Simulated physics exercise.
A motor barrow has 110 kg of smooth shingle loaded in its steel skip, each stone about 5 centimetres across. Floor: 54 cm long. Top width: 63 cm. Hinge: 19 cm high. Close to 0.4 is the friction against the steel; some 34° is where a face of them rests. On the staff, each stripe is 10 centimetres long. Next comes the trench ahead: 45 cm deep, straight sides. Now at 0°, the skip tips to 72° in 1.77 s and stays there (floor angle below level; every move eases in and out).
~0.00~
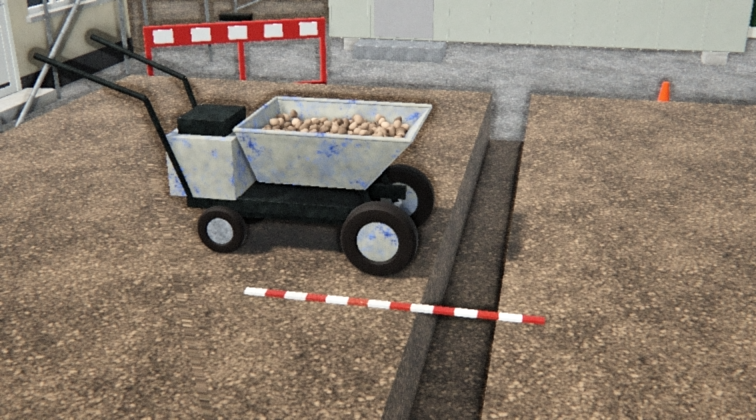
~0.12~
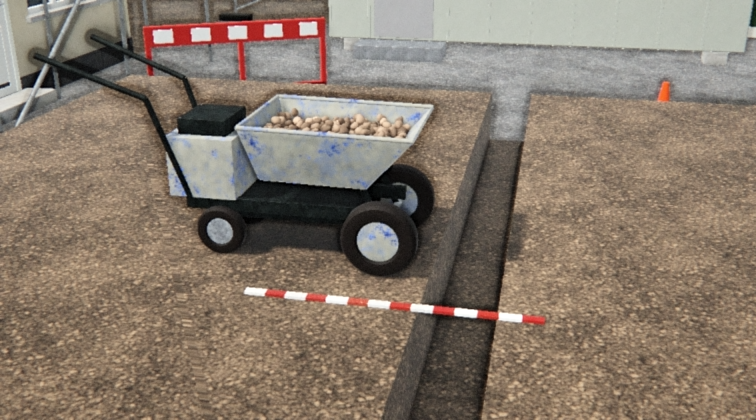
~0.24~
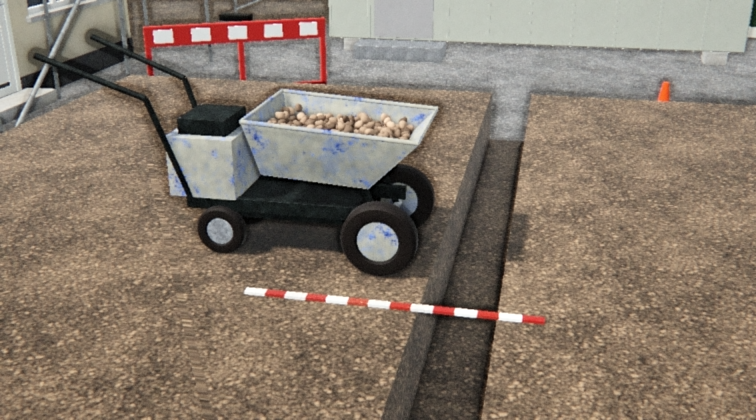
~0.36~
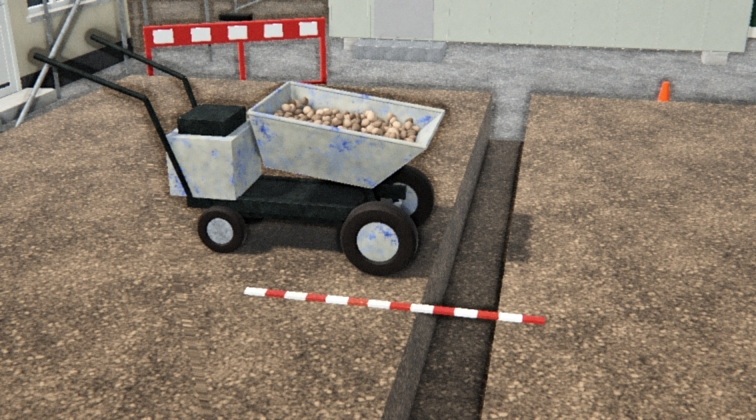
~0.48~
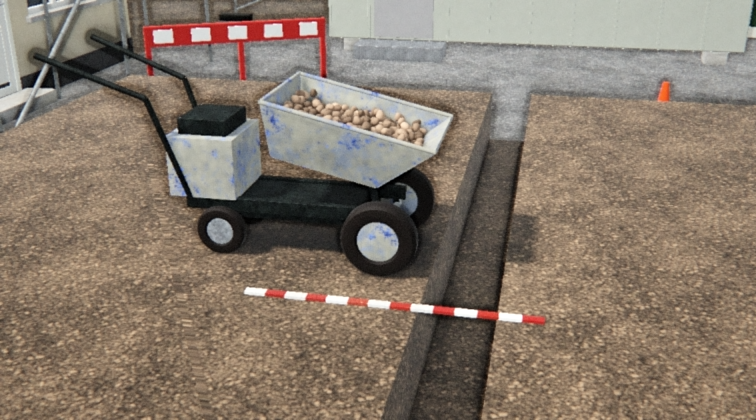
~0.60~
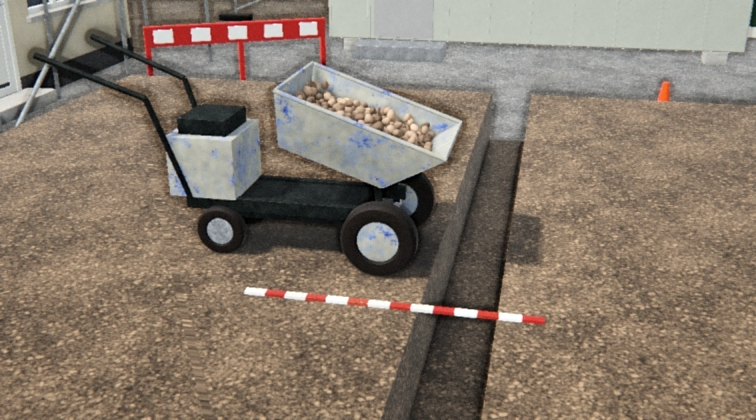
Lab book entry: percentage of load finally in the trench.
Approx. 20 percent.
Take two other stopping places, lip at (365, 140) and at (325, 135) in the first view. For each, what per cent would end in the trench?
First spot about 80, second spot about 100 per cent.
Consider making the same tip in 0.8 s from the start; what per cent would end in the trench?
Estimate: About 10 %.
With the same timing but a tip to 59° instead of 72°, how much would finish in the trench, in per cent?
Then roughly 35 percent.
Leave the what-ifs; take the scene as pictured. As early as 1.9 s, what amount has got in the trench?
I'd say near 5 per cent at that time.
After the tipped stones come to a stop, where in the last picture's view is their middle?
(554, 262).
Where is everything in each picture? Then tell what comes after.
In the first picture, lip at (411, 141), floor tilted 0°, highest stones at (340, 124).
In the second picture, the skip is at 1°, its lip at (413, 142); the top of the load is at (336, 123); the stones move at 0.1 m/s on average.
In the third picture, the skip is at 4°, its lip at (418, 144); the top of the load is at (328, 118); the stones move at 0.3 m/s on average.
In the fourth picture, the skip is at 8°, its lip at (426, 147); the top of the load is at (309, 110); the stones move at 0.4 m/s on average.
In the fifth picture, lip at (435, 153), floor tilted 13°, highest stones at (304, 100); the stones move at 0.4 m/s on average.
In the sixth picture, the skip is at 19°, its lip at (446, 160); the top of the load is at (312, 91); the stones move at 0.5 m/s on average.
After 1.3 s the floor is at 61°; 95 % in the skip, 2 % in the trench, 2 % past the trench; the foremost stones are at (522, 219).
After 1.9 s the floor is at 72°; 24 % in the skip, 4 % in the trench, 71 % past the trench; the foremost stones are at (648, 279).
After 2.2 s the floor is at 72°; 5 % in the skip, 11 % in the trench, 85 % past the trench; the foremost stones are at (717, 286).
After 4.2 s the floor is at 72°; 0 % in the skip, 20 % in the trench, 80 % past the trench; the foremost stones are past the picture's edge.
